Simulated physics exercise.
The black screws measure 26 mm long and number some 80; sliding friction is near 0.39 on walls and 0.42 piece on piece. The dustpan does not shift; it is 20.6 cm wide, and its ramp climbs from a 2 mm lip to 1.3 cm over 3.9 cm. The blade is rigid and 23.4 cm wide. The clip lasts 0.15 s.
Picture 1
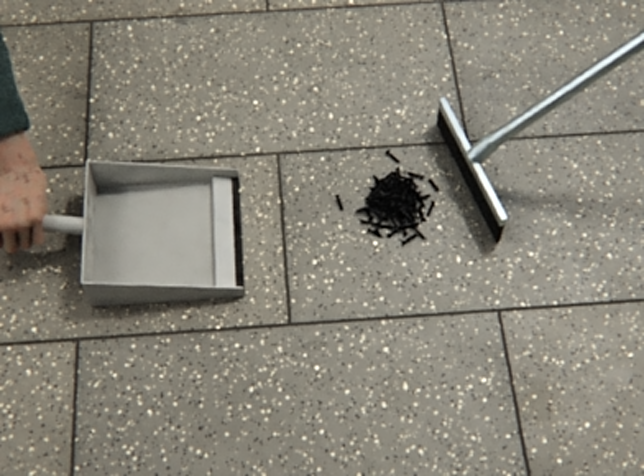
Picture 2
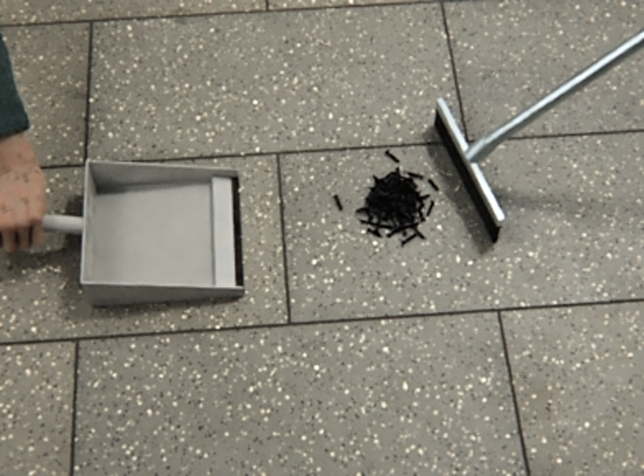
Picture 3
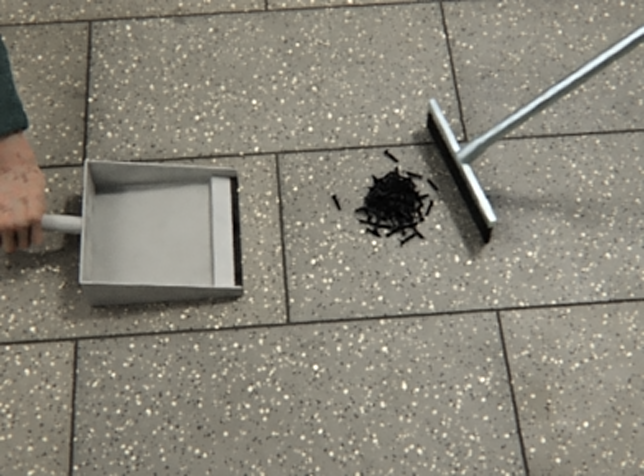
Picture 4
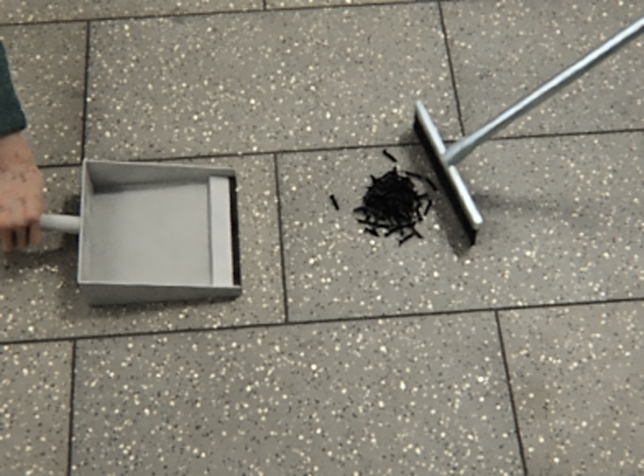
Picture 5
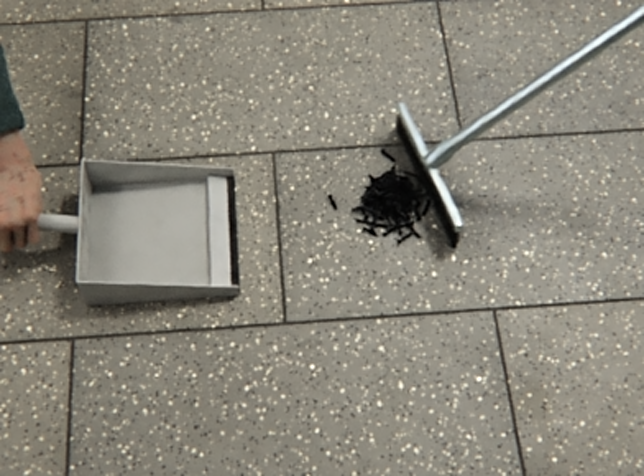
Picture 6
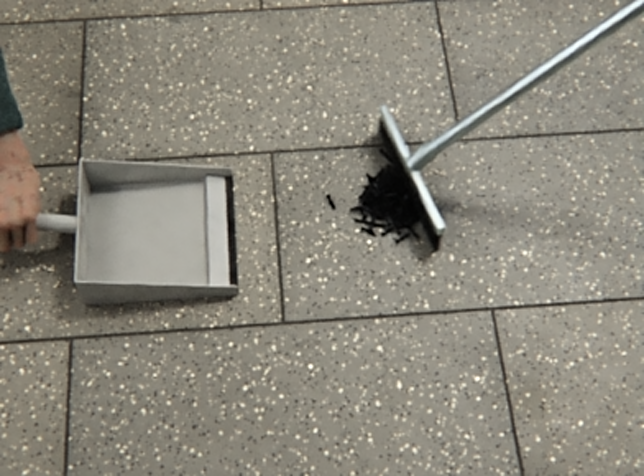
To begin with, a hand holds a grey dustpan still on a speckled tiled floor, with a small heap of black pieces to its right and a long-handled blade beyond. The blade then slides left, slowly at first, reaches the heap and presses into its right side, covering part of it.
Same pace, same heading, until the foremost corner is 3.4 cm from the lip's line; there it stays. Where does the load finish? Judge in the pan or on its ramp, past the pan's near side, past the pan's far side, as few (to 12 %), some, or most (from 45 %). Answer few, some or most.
Pan: Some, near side: Few, far side: Few.
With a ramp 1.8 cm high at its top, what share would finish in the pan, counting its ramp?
Then about 15 per cent.
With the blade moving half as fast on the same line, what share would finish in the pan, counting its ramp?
Then about 0 per cent.
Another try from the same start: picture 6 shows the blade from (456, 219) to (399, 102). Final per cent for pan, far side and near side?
Pan 0, far 10, near 0.
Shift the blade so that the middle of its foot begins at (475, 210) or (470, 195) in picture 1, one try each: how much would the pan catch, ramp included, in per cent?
About 35 and 30 per cent.
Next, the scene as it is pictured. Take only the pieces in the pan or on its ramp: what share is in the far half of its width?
Roughly 50 per cent.
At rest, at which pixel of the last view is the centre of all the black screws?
Around (243, 239).
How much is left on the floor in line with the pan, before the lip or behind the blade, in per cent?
Roughly 80 per cent.
Then, 0.12 s after the last picture, middle of the blade 16 cm from the lip; 0 % over the lip, far side 0 %, near side 0 %.
Then, 0.21 s after the last picture, middle of the blade 8 cm from the lip; 0 % over the lip, far side 0 %, near side 0 %.
Then, 0.43 s after the last picture, middle of the blade 6 cm from the lip; 20 % over the lip, far side 0 %, near side 0 %.
In the end, pan 20 %, near side 0 %, far side 0 %, in front of the lip or behind the blade 80 %.
